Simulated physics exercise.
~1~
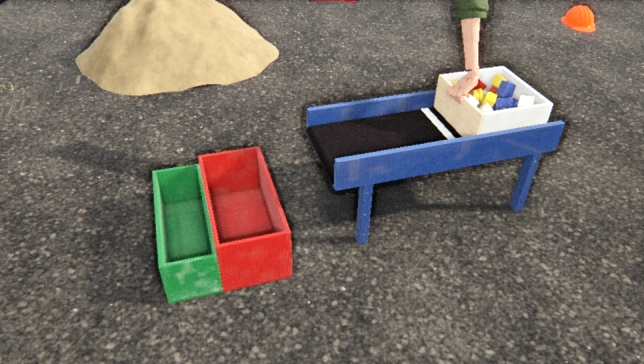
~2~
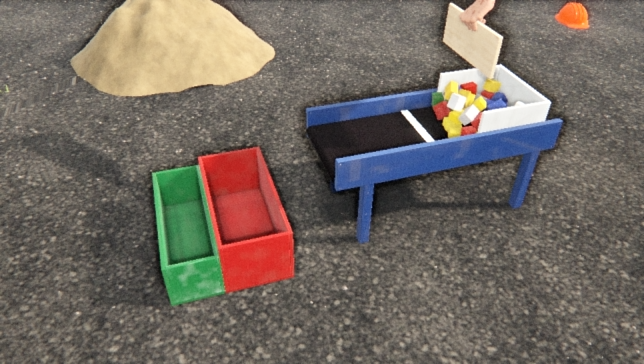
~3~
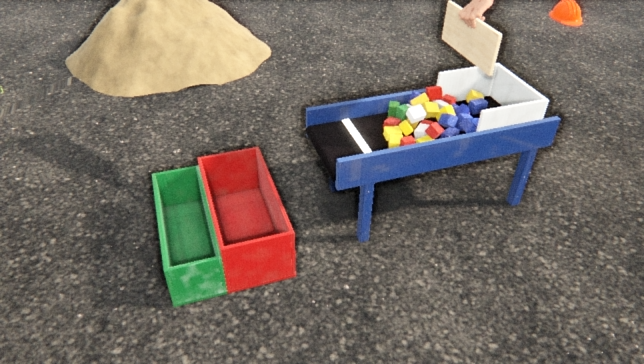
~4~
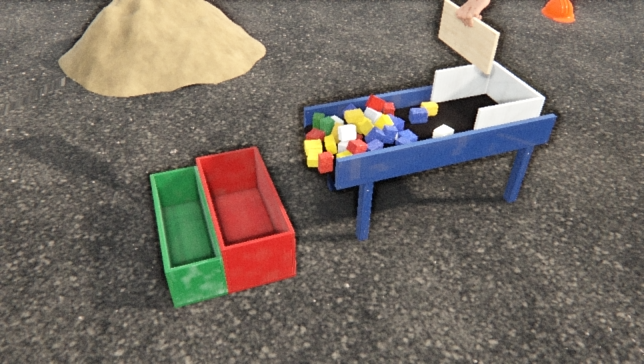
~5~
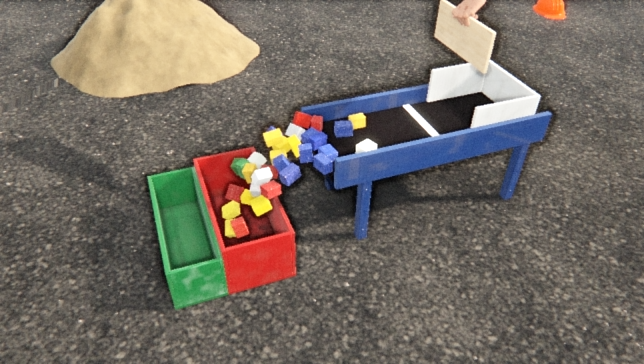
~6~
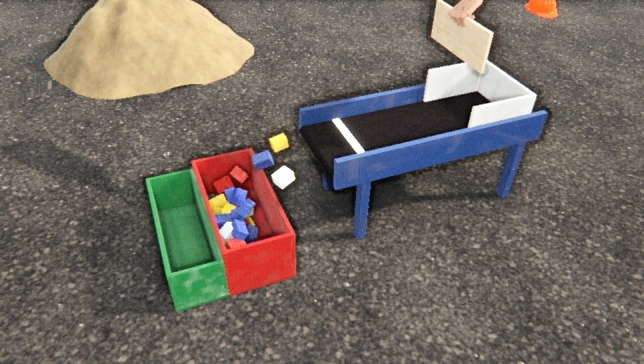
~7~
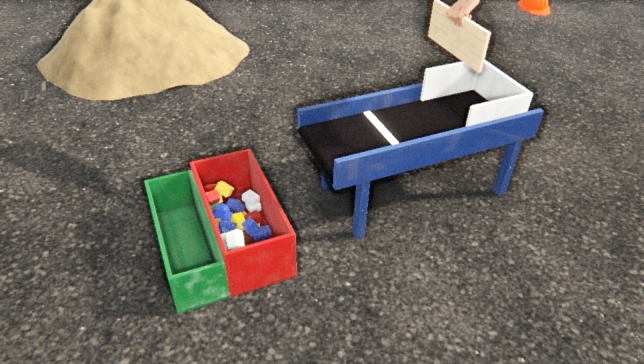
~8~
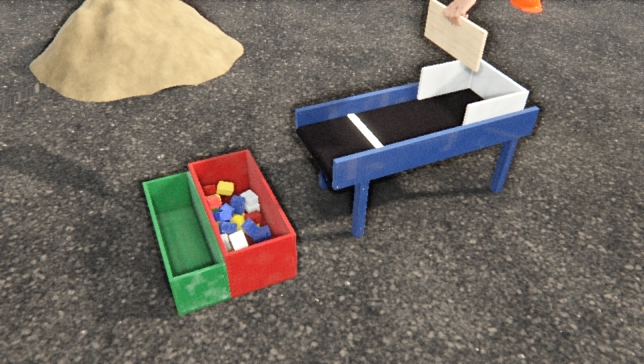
A blue-sided conveyor with a black belt stands on dark asphalt, seen from above, with a white pen of colourful toy bricks at its right end. To the left sit a red tote and, beyond it, a narrower green box, with a sand heap behind and an orange object at the upper right. A hand lifts a pale board from the pen, and the bricks ride left in a loose cluster as a white stripe moves along the belt. They tumble off the end into the red tote, the last few dropping in behind. Finally, the bricks lie in the red tote and the green box stays empty.
